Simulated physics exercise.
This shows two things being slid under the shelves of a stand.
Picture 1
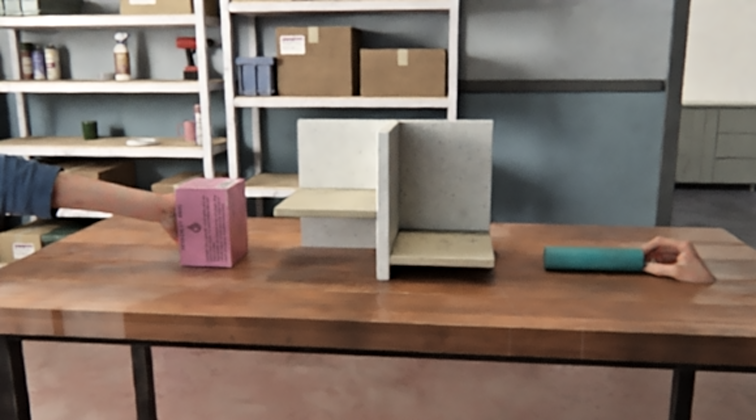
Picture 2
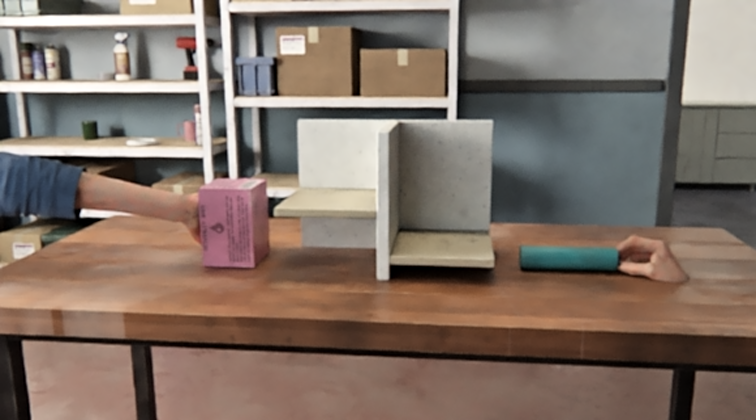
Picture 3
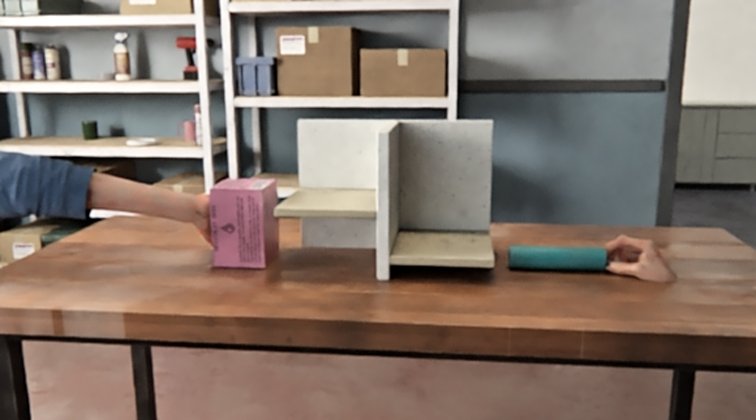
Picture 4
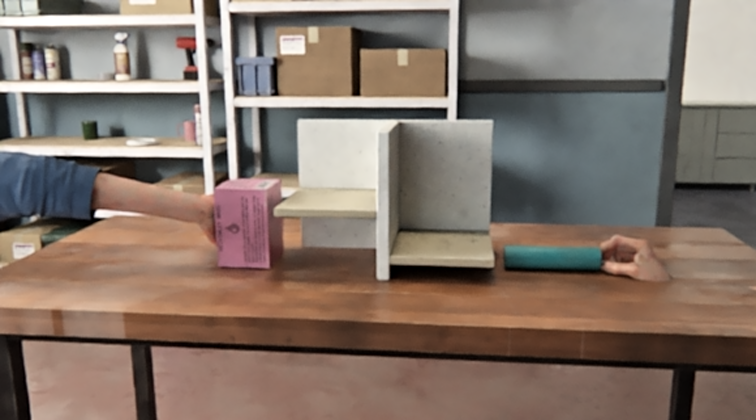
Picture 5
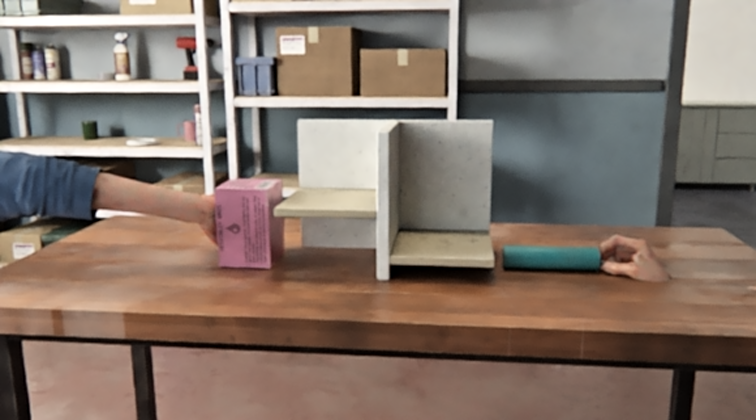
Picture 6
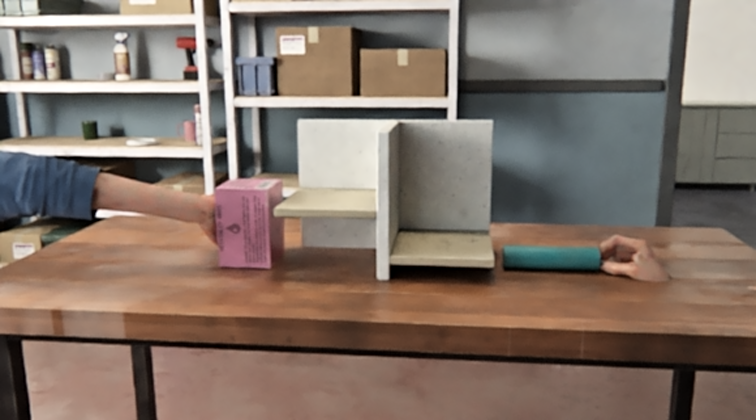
At first, a hand on the left holds a pink box and a hand on the right holds a turquoise cylinder, with a grey shelf stand between them on a wooden table. The hands slide both things inward toward the stand, then slow until box and cylinder barely move beside it.
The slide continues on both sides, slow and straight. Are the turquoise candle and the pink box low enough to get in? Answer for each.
The turquoise candle stops at the shelf, the pink box stops at the shelf.
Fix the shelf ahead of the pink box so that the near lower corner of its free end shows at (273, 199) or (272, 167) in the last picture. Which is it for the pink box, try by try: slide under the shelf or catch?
In turn it stops at the shelf; slides in.
Then, 0.22 s past the last view, turquoise candle sliding up to the opening near (544, 257); pink box sliding up to the opening near (259, 222).
Finally, the turquoise candle catches on the edge, near (539, 257); the pink box catches on the edge, near (262, 222).
